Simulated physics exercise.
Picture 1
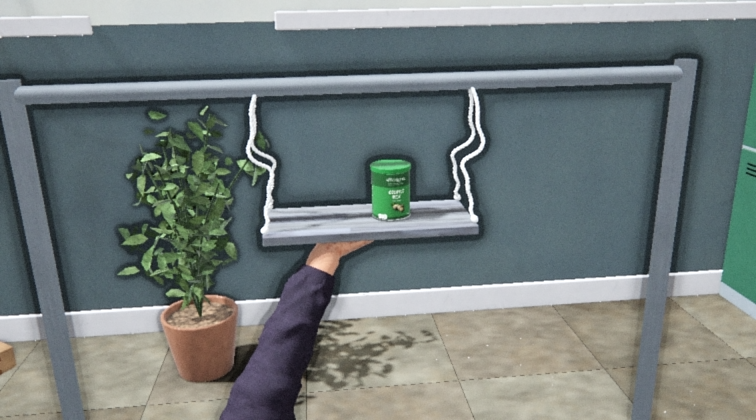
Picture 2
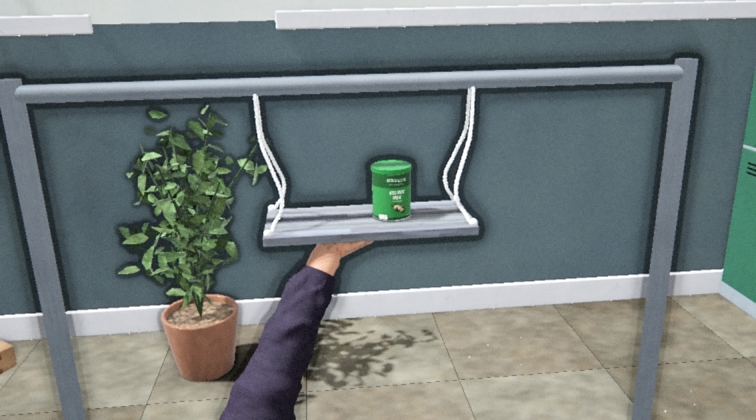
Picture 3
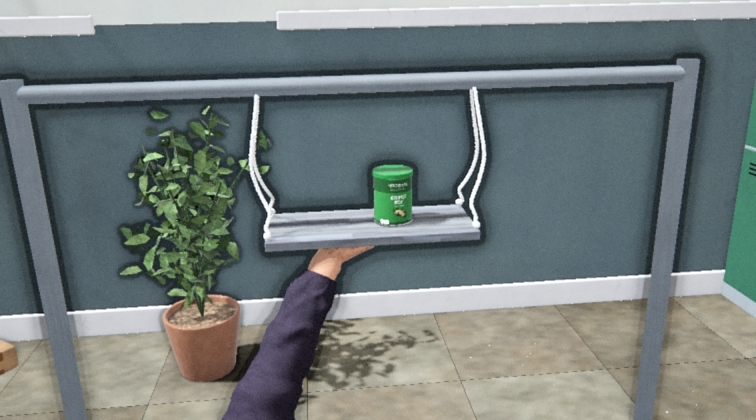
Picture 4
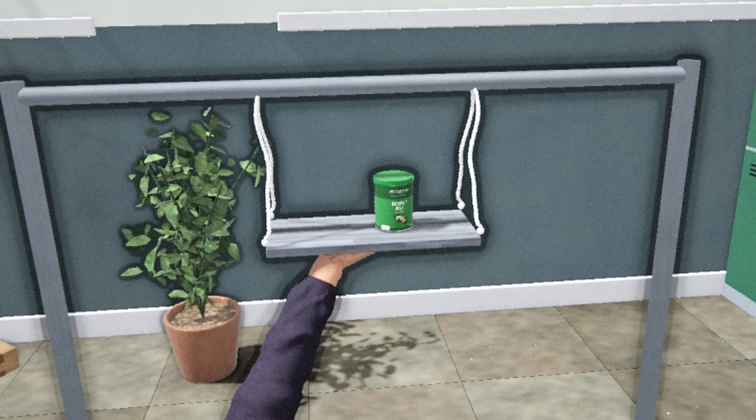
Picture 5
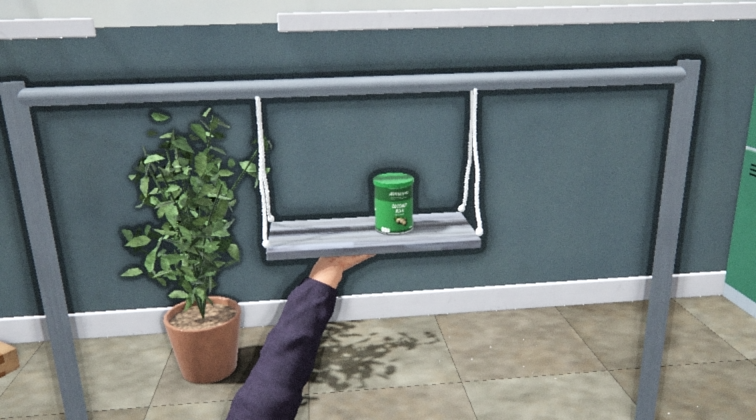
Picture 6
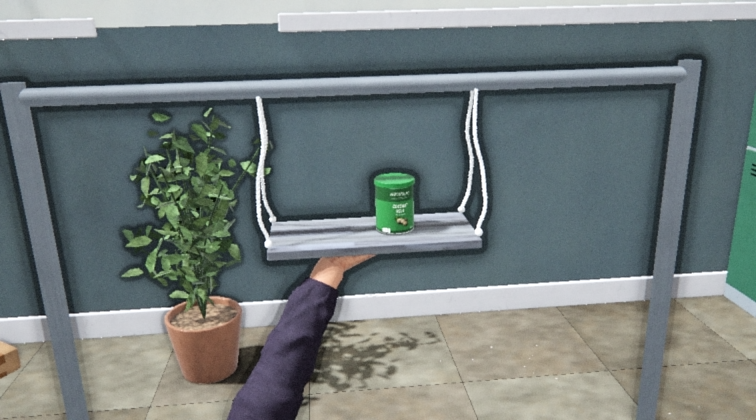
The clip opens on a hand under a grey shelf holding a green tin, with slack, bent white strings tying each end to a bar beside a potted plant. The hand lowers the shelf slightly, the tin riding along upright, while the strings sway and shift until they are almost straight.
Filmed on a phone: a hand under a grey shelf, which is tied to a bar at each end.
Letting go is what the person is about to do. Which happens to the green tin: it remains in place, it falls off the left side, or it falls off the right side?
It remains in place.
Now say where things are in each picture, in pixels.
Green tin (391, 190); grey shelf (372, 236), in the first picture.
Green tin (391, 191), in the second picture.
Green tin (393, 196), in the third picture.
Green tin (394, 201); grey shelf (375, 247), in the fourth picture.
Green tin (394, 204), in the fifth picture.
Green tin (395, 204); grey shelf (376, 250); left strings almost straight; right strings almost straight, in the sixth picture.
Then, 0.46 s on from there, board level; tin on the board near (395, 207).
Then, 1.00 s on from there, board level; tin on the board near (395, 208).
In the end, board level; tin on the board near (395, 208). The green tin remains aboard.
